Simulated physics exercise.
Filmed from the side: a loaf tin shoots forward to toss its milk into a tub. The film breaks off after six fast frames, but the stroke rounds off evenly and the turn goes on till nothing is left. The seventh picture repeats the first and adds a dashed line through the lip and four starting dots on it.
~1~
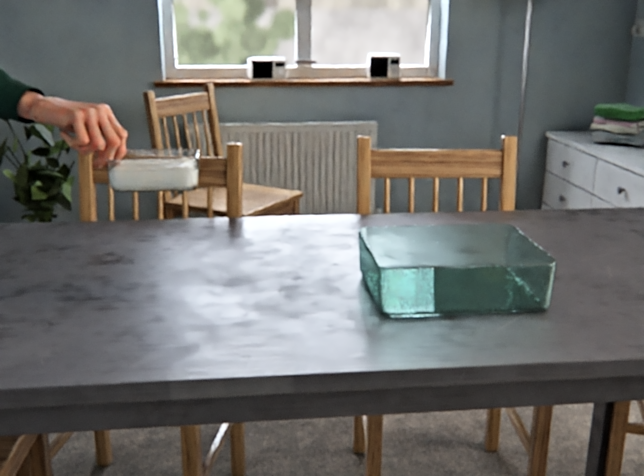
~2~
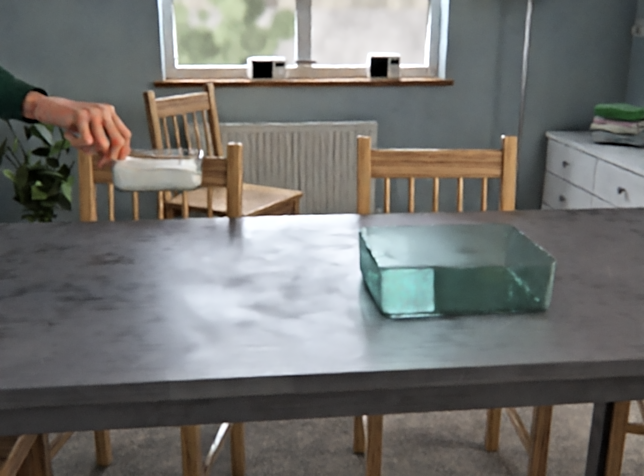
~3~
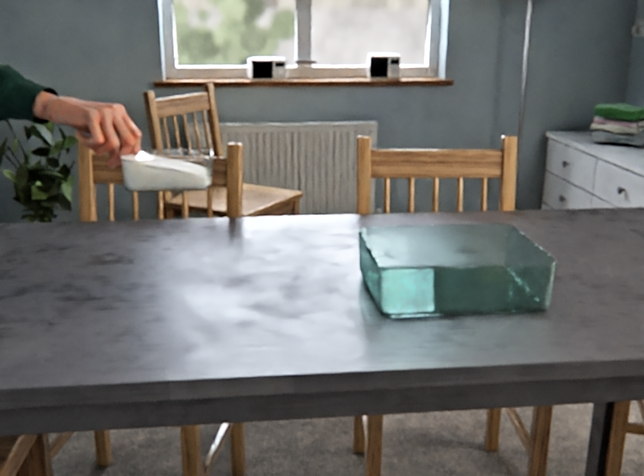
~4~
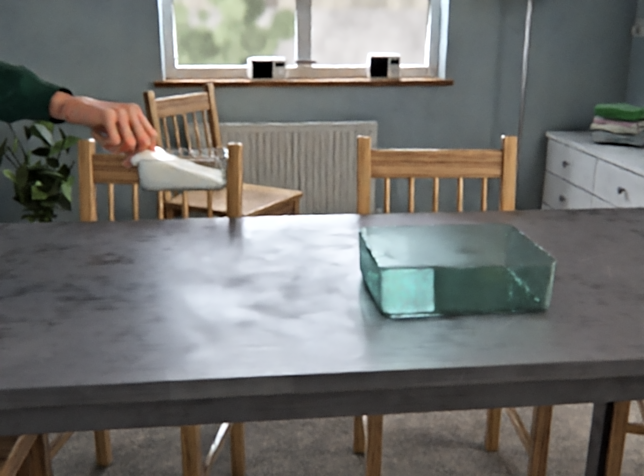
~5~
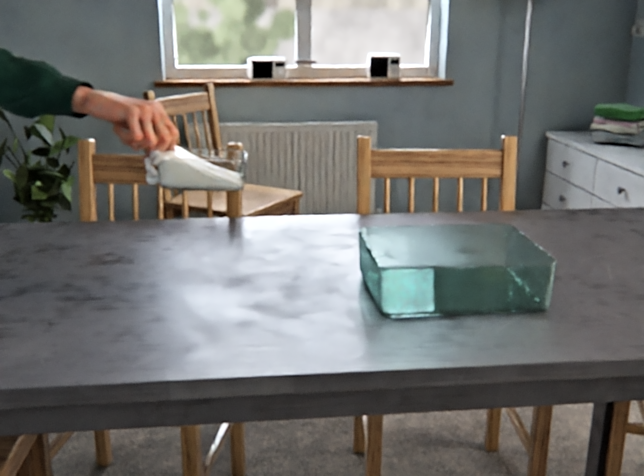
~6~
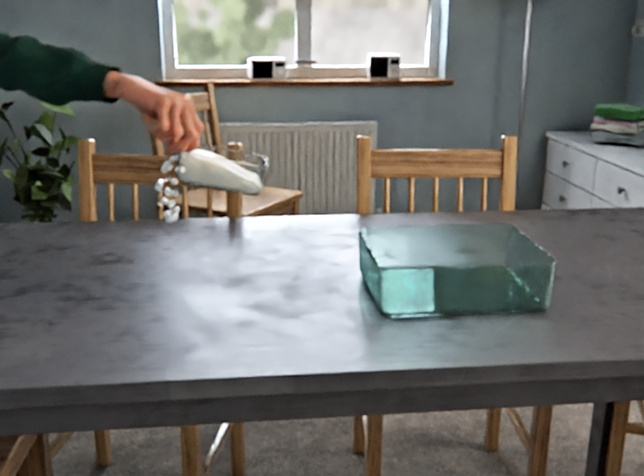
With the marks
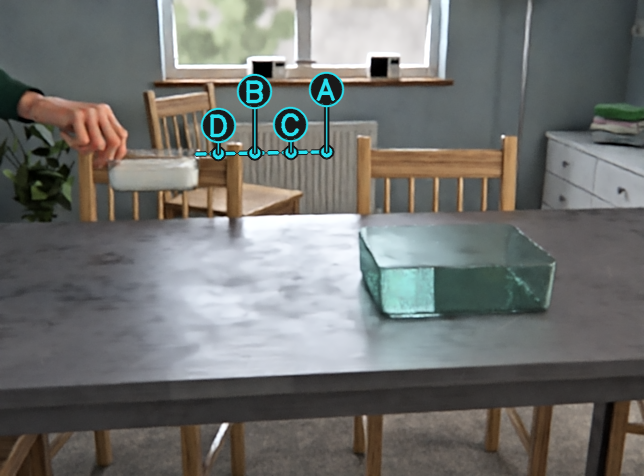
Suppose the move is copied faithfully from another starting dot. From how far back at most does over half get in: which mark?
D.
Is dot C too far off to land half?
No, that is safe.
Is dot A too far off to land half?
No, not at all.
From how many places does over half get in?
All four.
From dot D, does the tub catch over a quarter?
Yes.
On the marked copy, A at (326, 151); B at (254, 153); C at (290, 152); D at (218, 153).
Choosing A, about 82 % lands in the tub, 10 % falls short and 8 % goes beside or beyond.
Choosing B, about 77 % lands in the tub, 17 % falls short and 7 % goes beside or beyond.
Choosing C, about 78 % lands in the tub, 11 % falls short and 11 % goes beside or beyond.
Choosing D, about 64 % lands in the tub, 30 % falls short and 6 % goes beside or beyond.
